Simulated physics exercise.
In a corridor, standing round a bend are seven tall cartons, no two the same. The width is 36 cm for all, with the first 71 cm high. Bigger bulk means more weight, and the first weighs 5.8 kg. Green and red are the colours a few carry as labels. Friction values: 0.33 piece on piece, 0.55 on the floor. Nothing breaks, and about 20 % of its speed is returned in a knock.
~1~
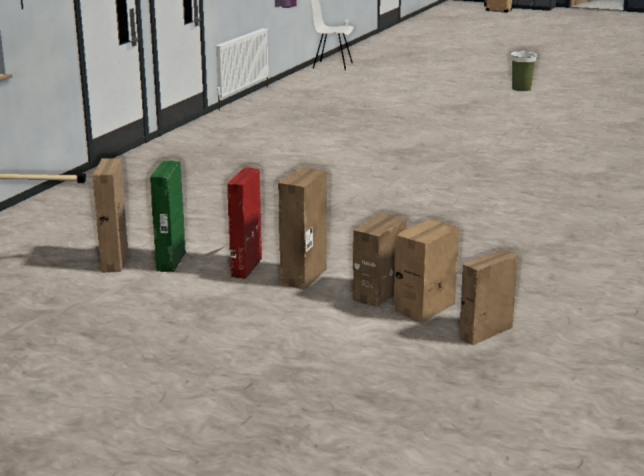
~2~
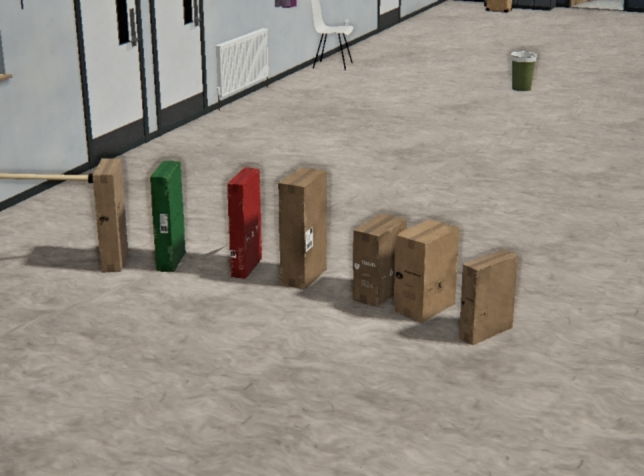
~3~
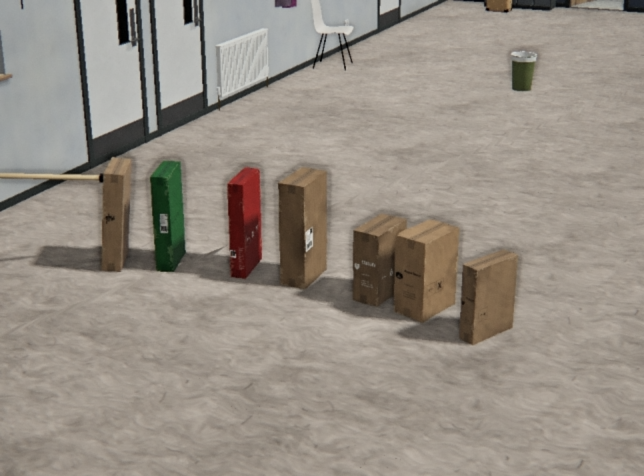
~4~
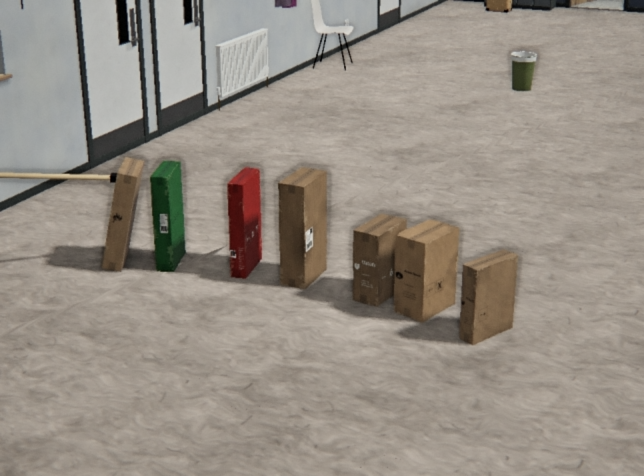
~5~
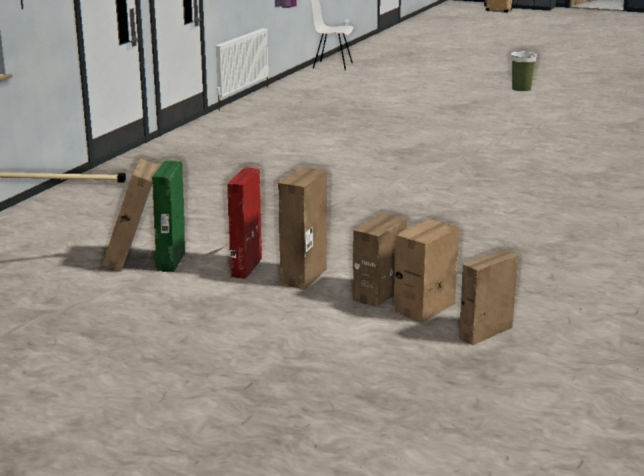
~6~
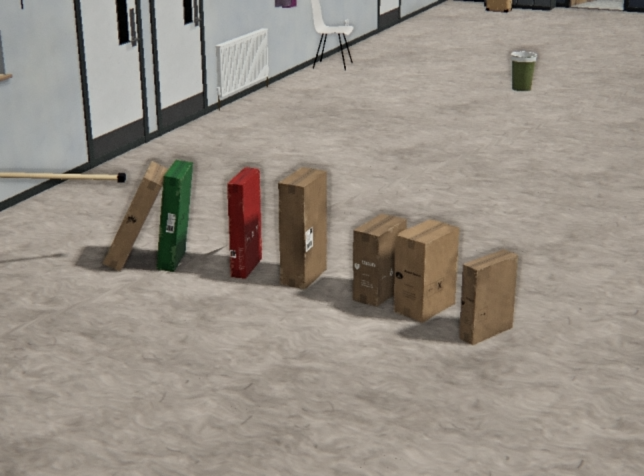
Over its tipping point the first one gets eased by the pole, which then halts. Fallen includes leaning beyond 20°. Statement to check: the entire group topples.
True, the entire group topples.
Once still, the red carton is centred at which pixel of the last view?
It settles close to (294, 245) in the last view.
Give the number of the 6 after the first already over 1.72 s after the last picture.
At that moment 6.
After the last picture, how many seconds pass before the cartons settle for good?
Somewhere close to 2.0 s.
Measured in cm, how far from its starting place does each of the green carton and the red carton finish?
Green 40 cm, red 40 cm.
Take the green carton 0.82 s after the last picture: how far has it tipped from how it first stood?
Tilt: Approx. 70°.
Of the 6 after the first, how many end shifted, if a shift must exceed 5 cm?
That comes to 6 in total.
Then, 0.38 s later than the last frame, 1 of the 6 other cartons over; green carton tilted 42°; red carton tilted 7°.
Then, 0.82 s later than the last frame, 3 of the 6 other cartons over; green carton tilted 70°; red carton tilted 52°.
Then, 1.72 s later than the last frame, 6 of the 6 other cartons over; green carton tilted 75°; red carton tilted 66°.
When it is over, 6 of the 6 other cartons over; green carton tilted 75°; red carton tilted 67°. Not one is left standing. In pixels of the last frame, middles, green carton near (223, 244), red carton near (293, 245).
